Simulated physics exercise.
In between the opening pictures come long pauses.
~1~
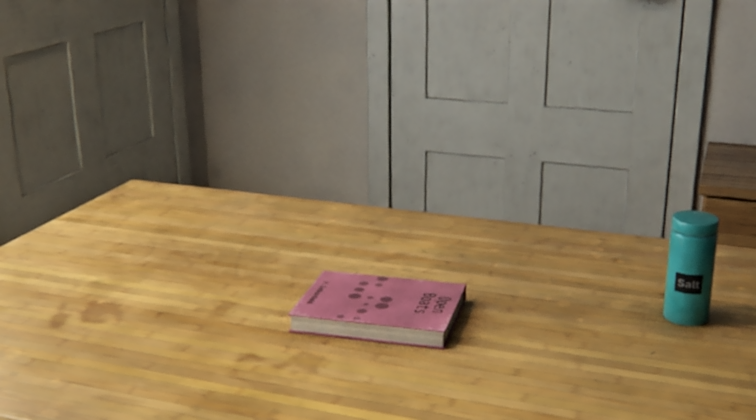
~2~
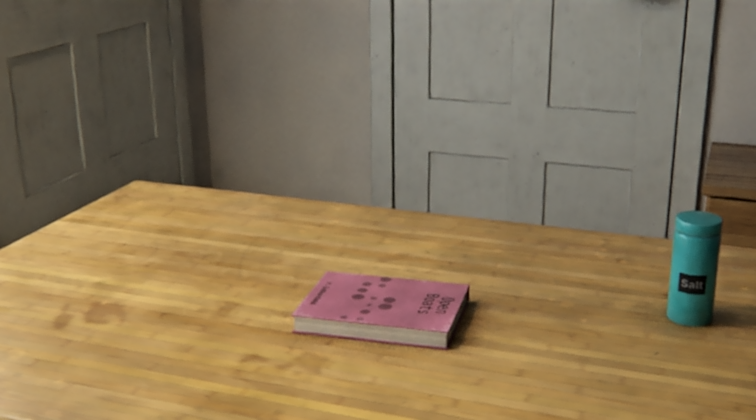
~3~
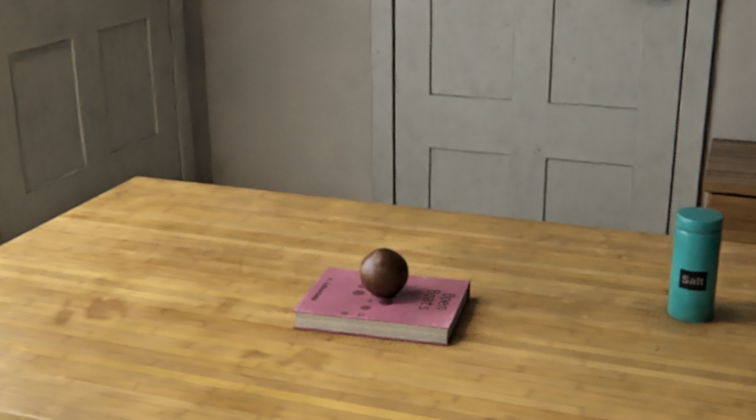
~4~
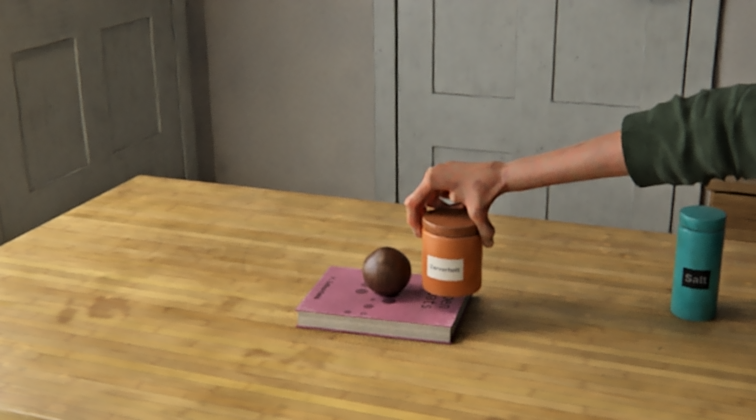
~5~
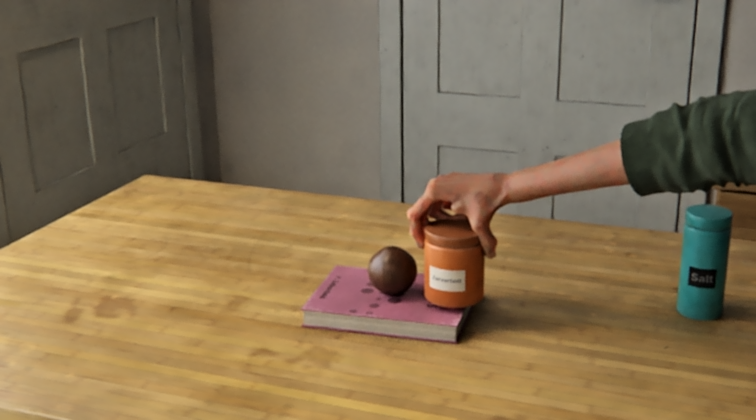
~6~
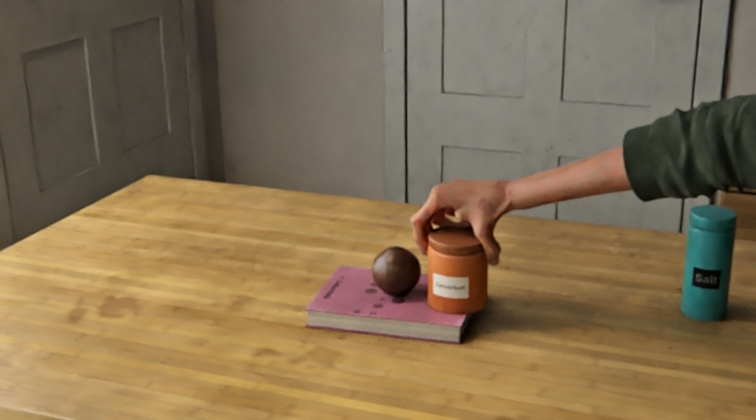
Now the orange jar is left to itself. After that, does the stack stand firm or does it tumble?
The tower stays put.
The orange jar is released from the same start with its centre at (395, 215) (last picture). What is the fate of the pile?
What happens next is that it tips over.
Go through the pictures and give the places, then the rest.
In the first frame, the last thing is not in view yet.
In the second frame, the last thing is not in view yet; pink book (383, 308).
In the third frame, the last thing is not in view yet; turquoise jar (695, 264).
The fourth frame shows still above its spot; orange jar (452, 252); brown onion (387, 271).
The fifth frame shows still above its spot; orange jar (454, 262); pink book (393, 302).
The sixth frame shows set down, still held; orange jar (458, 268); turquoise jar (708, 263).
Then, 0.70 s later than the last frame, all is still.
Then, 1.50 s later than the last frame, orange jar resting near (458, 269).
Then, 2.10 s later than the last frame, things are still on the move.
Then, 2.70 s later than the last frame, all is still.
When it is over, all 4 as before. End places, in pixels of the last picture, orange jar near (458, 269). The pile holds.
